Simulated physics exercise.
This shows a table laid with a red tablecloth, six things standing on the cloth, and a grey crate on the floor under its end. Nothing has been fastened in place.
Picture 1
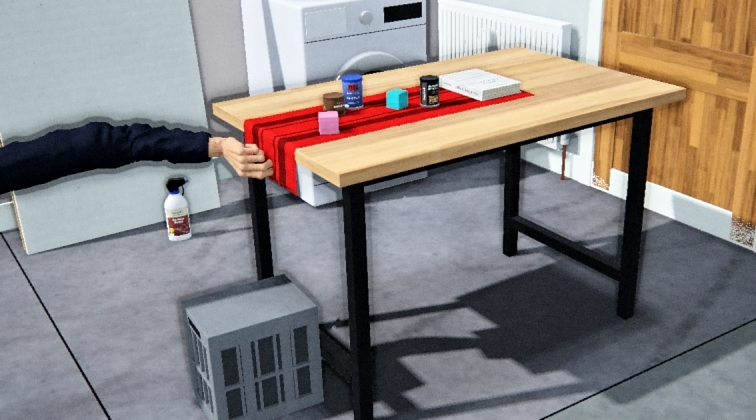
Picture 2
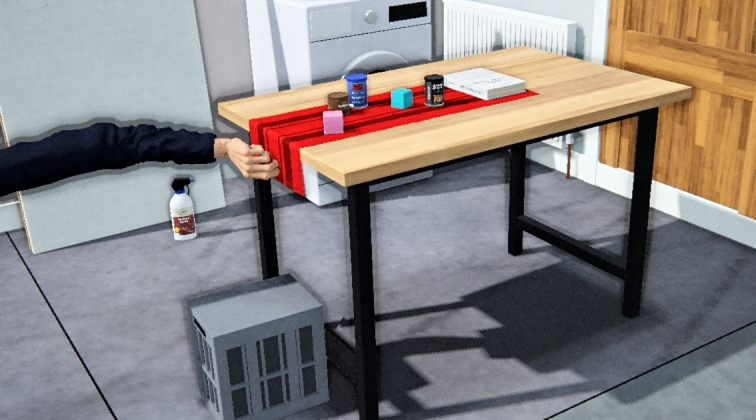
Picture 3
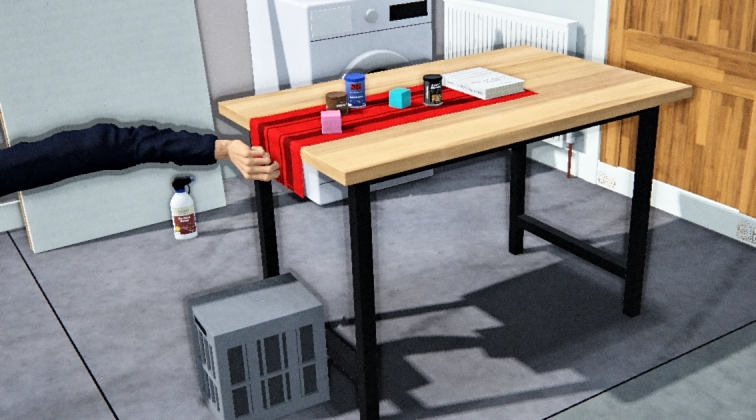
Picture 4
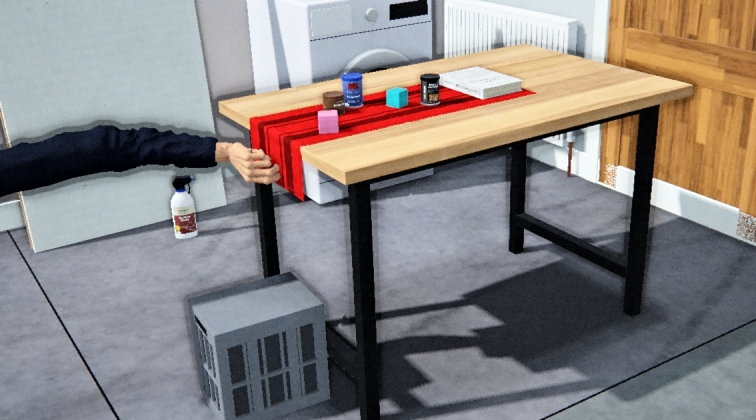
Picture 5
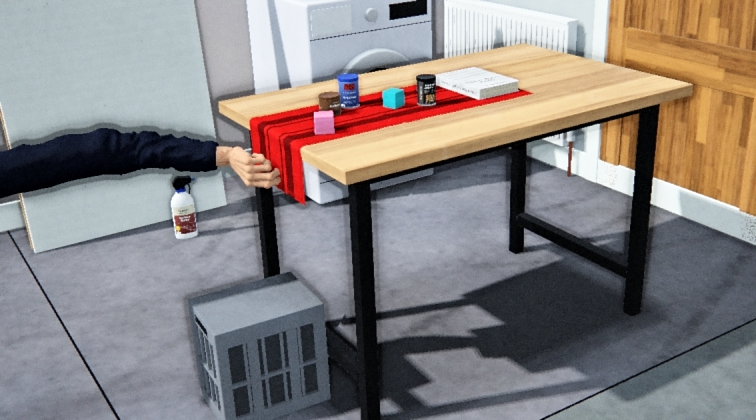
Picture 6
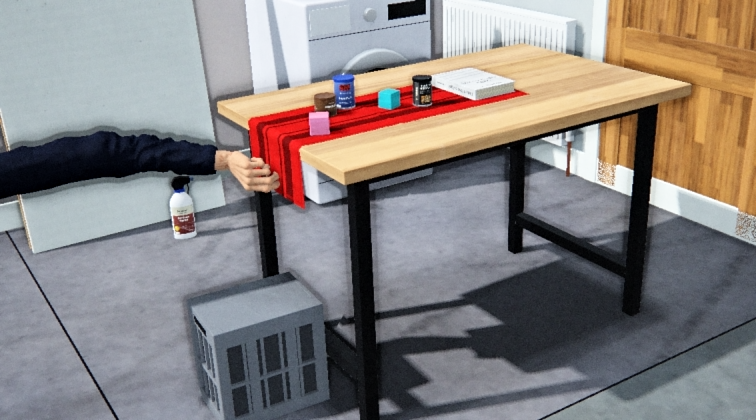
In a room with a washing machine, a hand at the left end of a wooden table slowly drew a red cloth slightly toward itself, and the cubes, cans and other things on it shifted left too.
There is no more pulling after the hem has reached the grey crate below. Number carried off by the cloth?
This will send three of them over the edge.
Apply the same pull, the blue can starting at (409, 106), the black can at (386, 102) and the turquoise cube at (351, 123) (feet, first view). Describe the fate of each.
Here's how it goes: The blue can makes it through, the black can makes it through, and the turquoise cube ends up down.
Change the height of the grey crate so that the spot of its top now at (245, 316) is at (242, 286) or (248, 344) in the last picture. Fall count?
The count would be 2 and then 4.
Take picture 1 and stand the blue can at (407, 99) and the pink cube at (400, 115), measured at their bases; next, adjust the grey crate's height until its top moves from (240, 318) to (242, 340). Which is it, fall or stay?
The blue can ends up still on top and the pink cube ends up off the top.
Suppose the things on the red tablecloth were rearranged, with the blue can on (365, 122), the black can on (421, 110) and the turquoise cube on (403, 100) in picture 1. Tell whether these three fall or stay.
Briefly: Blue can drops; black can stays; turquoise cube stays.
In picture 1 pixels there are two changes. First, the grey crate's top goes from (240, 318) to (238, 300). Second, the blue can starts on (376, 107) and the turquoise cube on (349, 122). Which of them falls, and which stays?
In the end the blue can is still on top and the turquoise cube is no longer on top.
Soon after, hem near (281, 262); pink cube and brown pot gone.
After that, hem on the crate; pink cube, brown pot and blue can gone.
In the end, hem on the crate; pink cube, brown pot and blue can gone. The table loses three.
